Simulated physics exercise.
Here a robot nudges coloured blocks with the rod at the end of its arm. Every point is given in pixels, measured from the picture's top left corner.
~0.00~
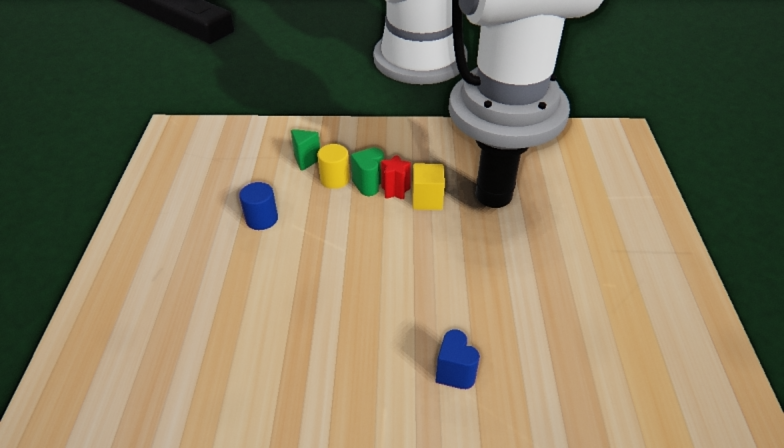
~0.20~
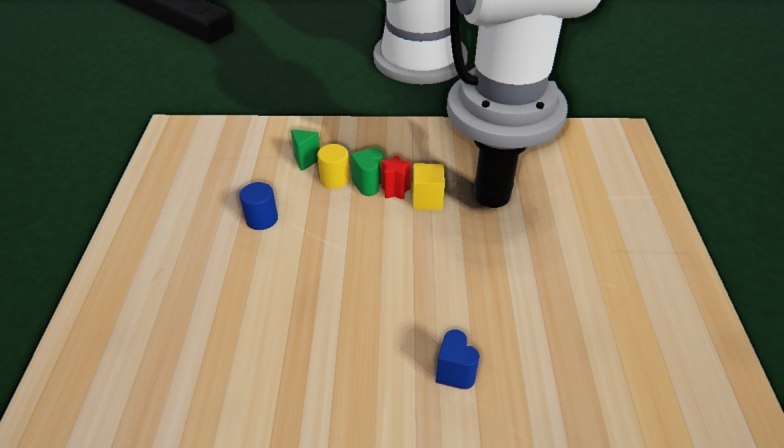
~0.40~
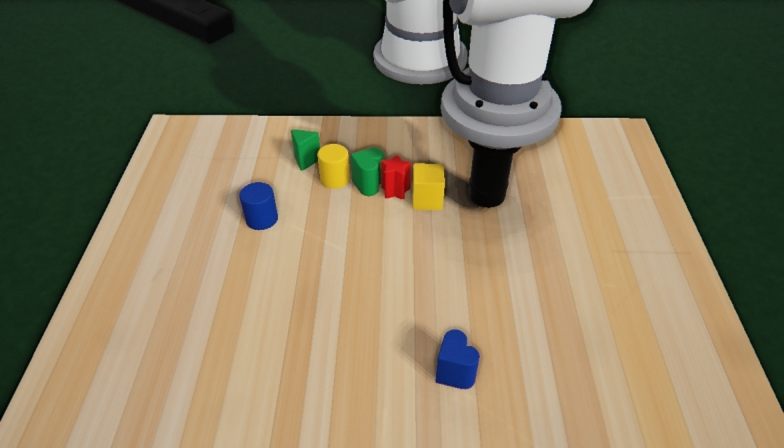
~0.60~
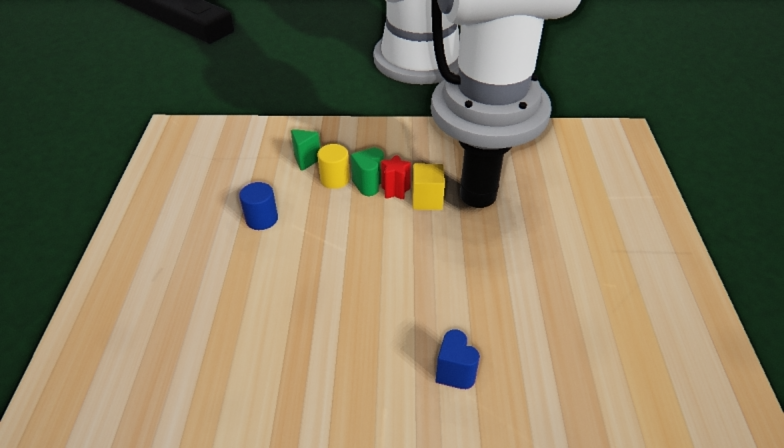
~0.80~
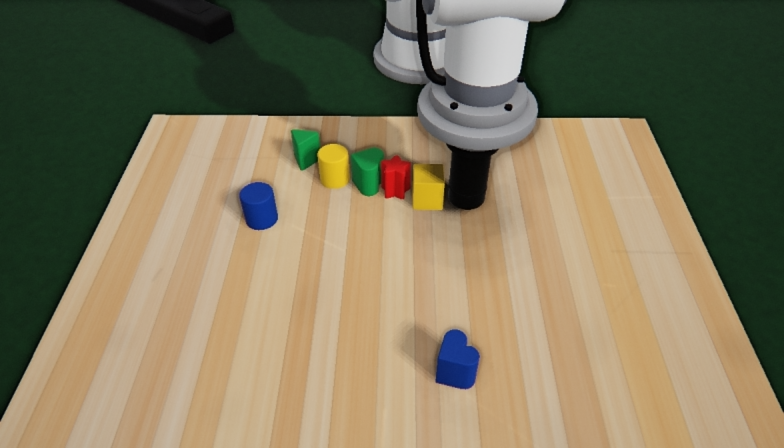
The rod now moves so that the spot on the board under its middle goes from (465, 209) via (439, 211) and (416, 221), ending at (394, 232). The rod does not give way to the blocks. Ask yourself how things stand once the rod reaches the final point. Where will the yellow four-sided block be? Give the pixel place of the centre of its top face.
The middle of the upper face of the yellow four-sided block will lie at about (398, 174) in the picture.
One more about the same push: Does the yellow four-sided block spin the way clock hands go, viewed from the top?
Yes - that is the case.
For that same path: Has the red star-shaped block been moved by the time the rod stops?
It seems so.
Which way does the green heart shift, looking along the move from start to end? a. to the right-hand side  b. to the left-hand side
I'll go with a - to the right-hand side.
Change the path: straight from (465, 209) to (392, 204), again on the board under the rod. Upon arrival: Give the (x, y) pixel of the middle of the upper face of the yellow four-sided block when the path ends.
Final place: (367, 161).
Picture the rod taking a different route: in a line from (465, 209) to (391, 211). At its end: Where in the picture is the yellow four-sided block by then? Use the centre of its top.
The middle of its upper face should be somewhere near (371, 166).
What follows on the original path. Halfway along, rod (427, 205); yellow disc (329, 151); green heart (362, 152); red star-shaped block (384, 160), turned 20° clockwise; yellow four-sided block (403, 173), turned 40° clockwise.
At the end, rod (394, 221); yellow disc (329, 151); green heart (361, 151); red star-shaped block (382, 159), turned 25° clockwise; yellow four-sided block (398, 175), turned 55° clockwise.
